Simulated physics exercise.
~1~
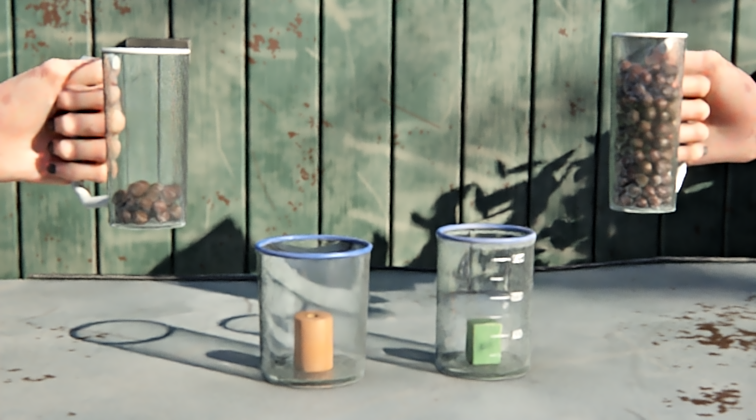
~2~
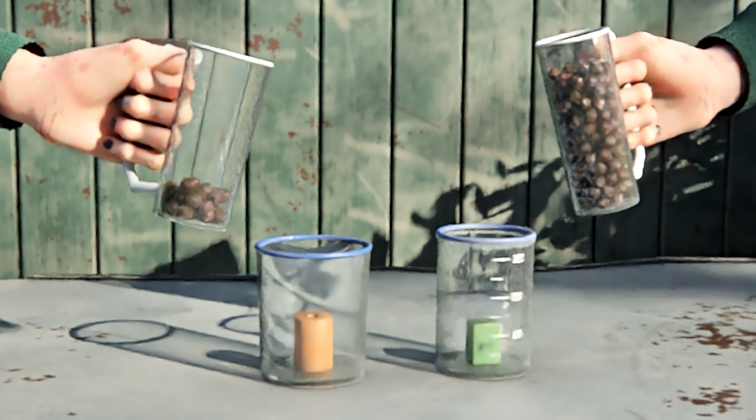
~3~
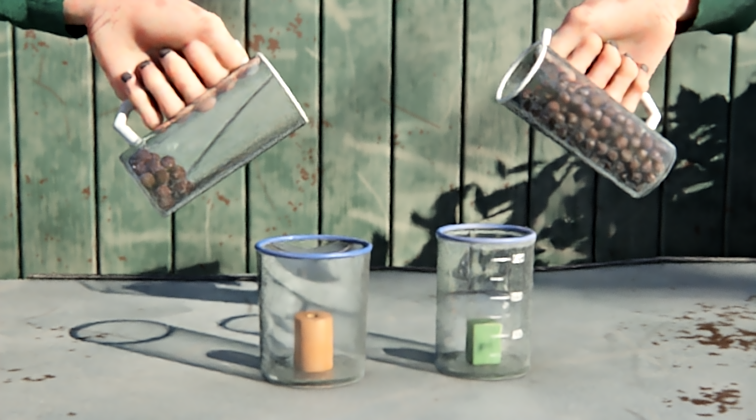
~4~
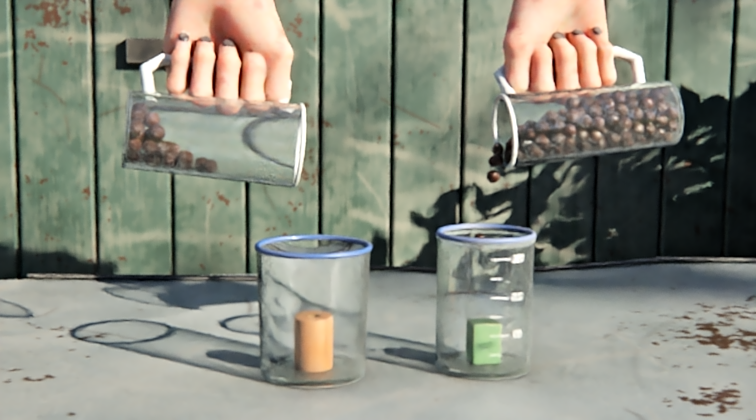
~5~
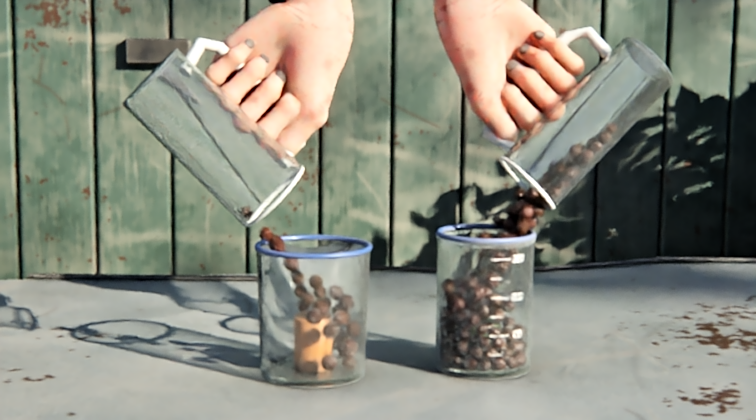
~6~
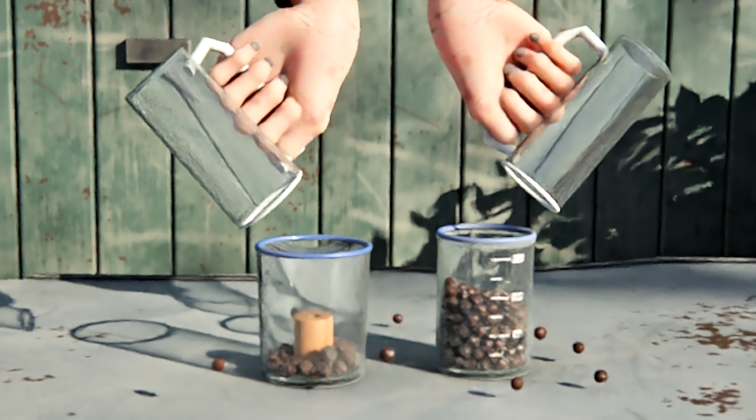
Two hands tipping cups of brown beads into clear containers, leaving the orange block showing, the green one buried and some beads spilled.
